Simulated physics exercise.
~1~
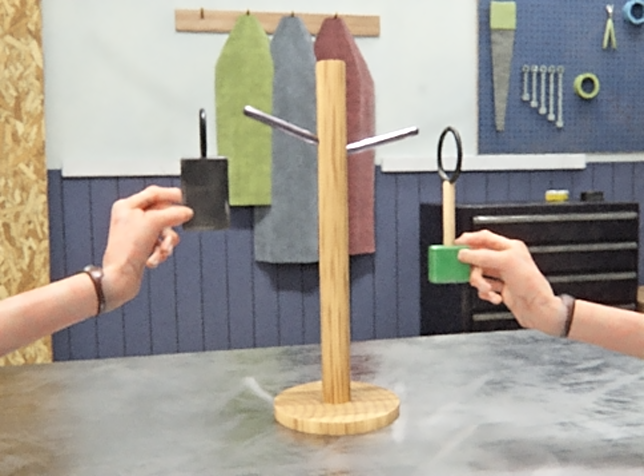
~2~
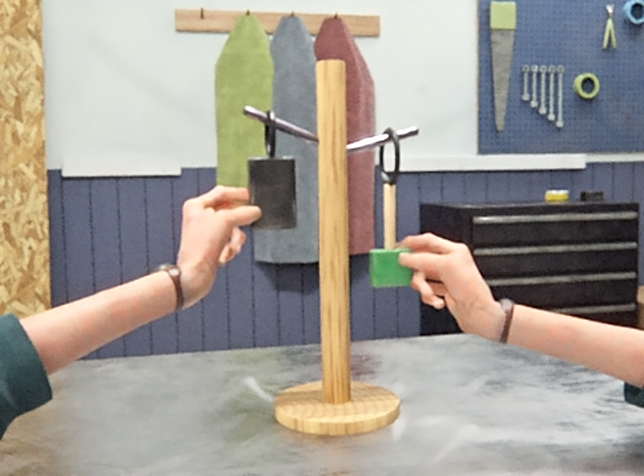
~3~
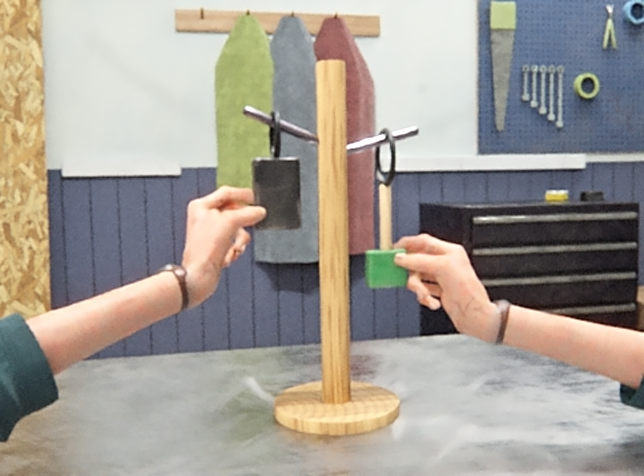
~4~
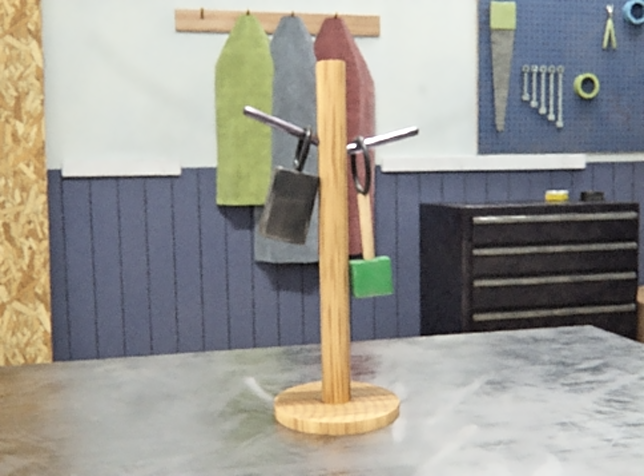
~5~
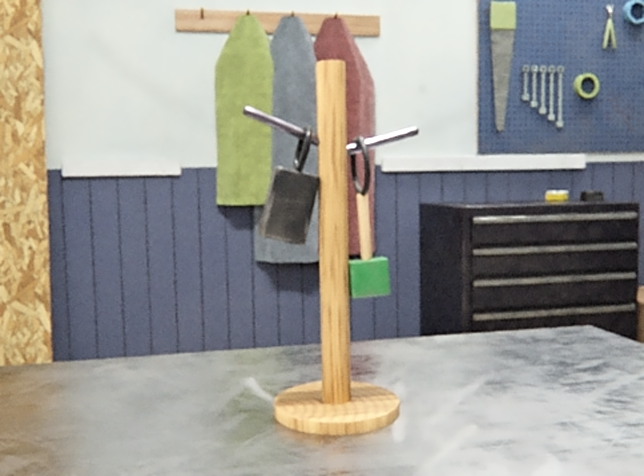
A wooden stand with a metal peg angling up on each side rises from a grey tabletop, seen from the front by a still camera in a workshop with blue panelling, hanging cloths and a black drawer cabinet. A hand at left holds a black pouch by its side, and a hand at right holds a green brush with a pale handle and black ring. Both hands move inward and bring the loops onto the pegs. They let go and withdraw, and both items shift toward the post. The pouch hangs tilted at left and the brush hangs at right, both still.
